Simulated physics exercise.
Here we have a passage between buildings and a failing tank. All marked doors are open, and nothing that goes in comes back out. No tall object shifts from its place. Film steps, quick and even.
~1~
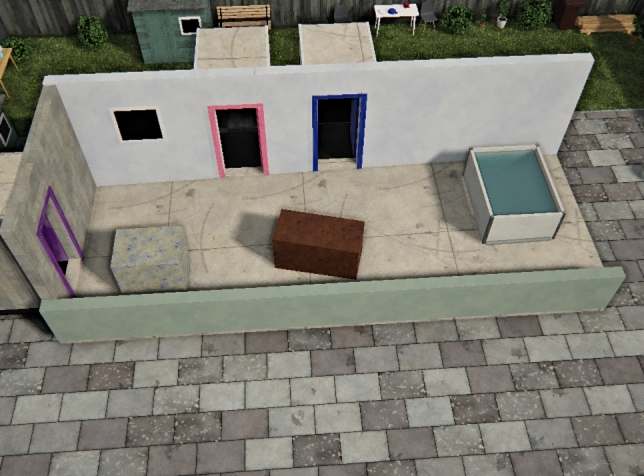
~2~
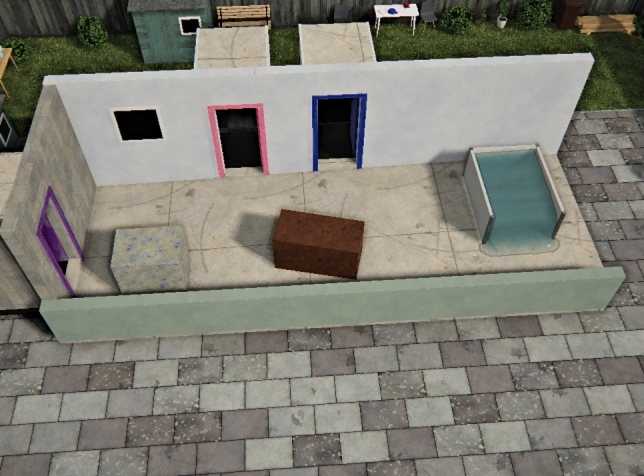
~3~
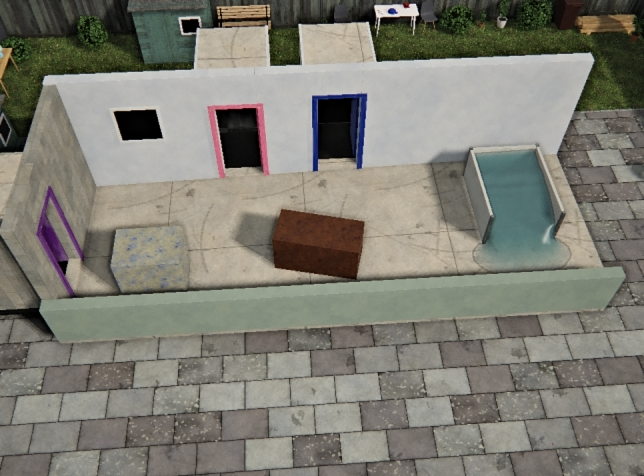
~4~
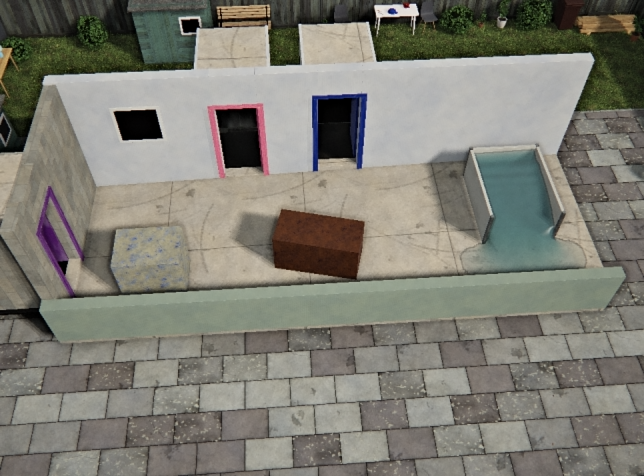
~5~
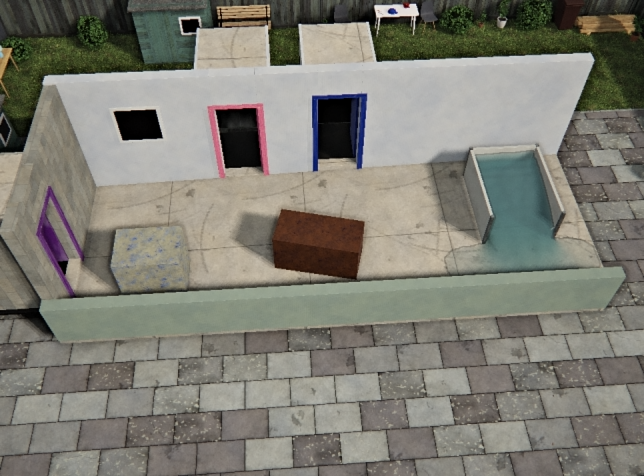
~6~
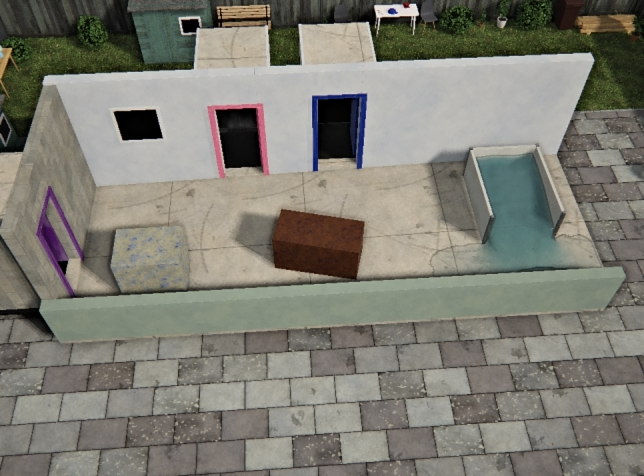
The clip opens on a walled passage with pink and blue doorways, two blocks and an open tank of still water at the right. The tank's near side gives way and water pours onto the pale floor, then spreads outward toward the low green front wall while the blocks stay put.
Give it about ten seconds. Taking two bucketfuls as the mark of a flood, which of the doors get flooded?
The purple door stays below the mark, the pink door stays below the mark, the blue door stays below the mark.
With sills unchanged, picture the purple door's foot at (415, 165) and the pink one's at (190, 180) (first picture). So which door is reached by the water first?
I'd go with the blue door.
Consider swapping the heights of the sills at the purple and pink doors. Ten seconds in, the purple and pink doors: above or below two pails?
Well, the purple door breaks the cap, while the pink door comes in under the cap.
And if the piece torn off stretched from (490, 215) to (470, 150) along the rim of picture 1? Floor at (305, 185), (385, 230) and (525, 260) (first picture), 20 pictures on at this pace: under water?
Taking each in turn, they come out watered, watered, kept dry.
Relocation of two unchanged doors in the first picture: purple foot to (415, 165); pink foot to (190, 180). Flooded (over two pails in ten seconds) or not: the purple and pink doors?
I reckon the purple door admits less while the pink door admits less.
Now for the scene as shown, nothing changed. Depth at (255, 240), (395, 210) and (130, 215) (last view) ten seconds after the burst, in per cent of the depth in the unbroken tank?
Readings in sequence: 2, 2, 12 percent.
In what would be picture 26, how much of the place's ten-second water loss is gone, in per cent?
Roughly 75 percent.
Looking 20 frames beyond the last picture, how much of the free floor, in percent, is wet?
I reckon 50 per cent or so.
A moment on, water covers 15 % of the floor; the purple door not reached, the pink door not reached, the blue door not reached.
Next, water covers 25 % of the floor; the purple door not reached, the pink door not reached, the blue door not reached.
Then, water covers 50 % of the floor; the purple door not reached, the pink door not reached, the blue door wet at the sill, nothing in.
Later, water covers 70 % of the floor; the purple door wet at the sill, nothing in, the pink door under two buckets in, the blue door under two buckets in.
In the end, water covers 70 % of the floor; the purple door under two buckets in, the pink door under two buckets in, the blue door under two buckets in.
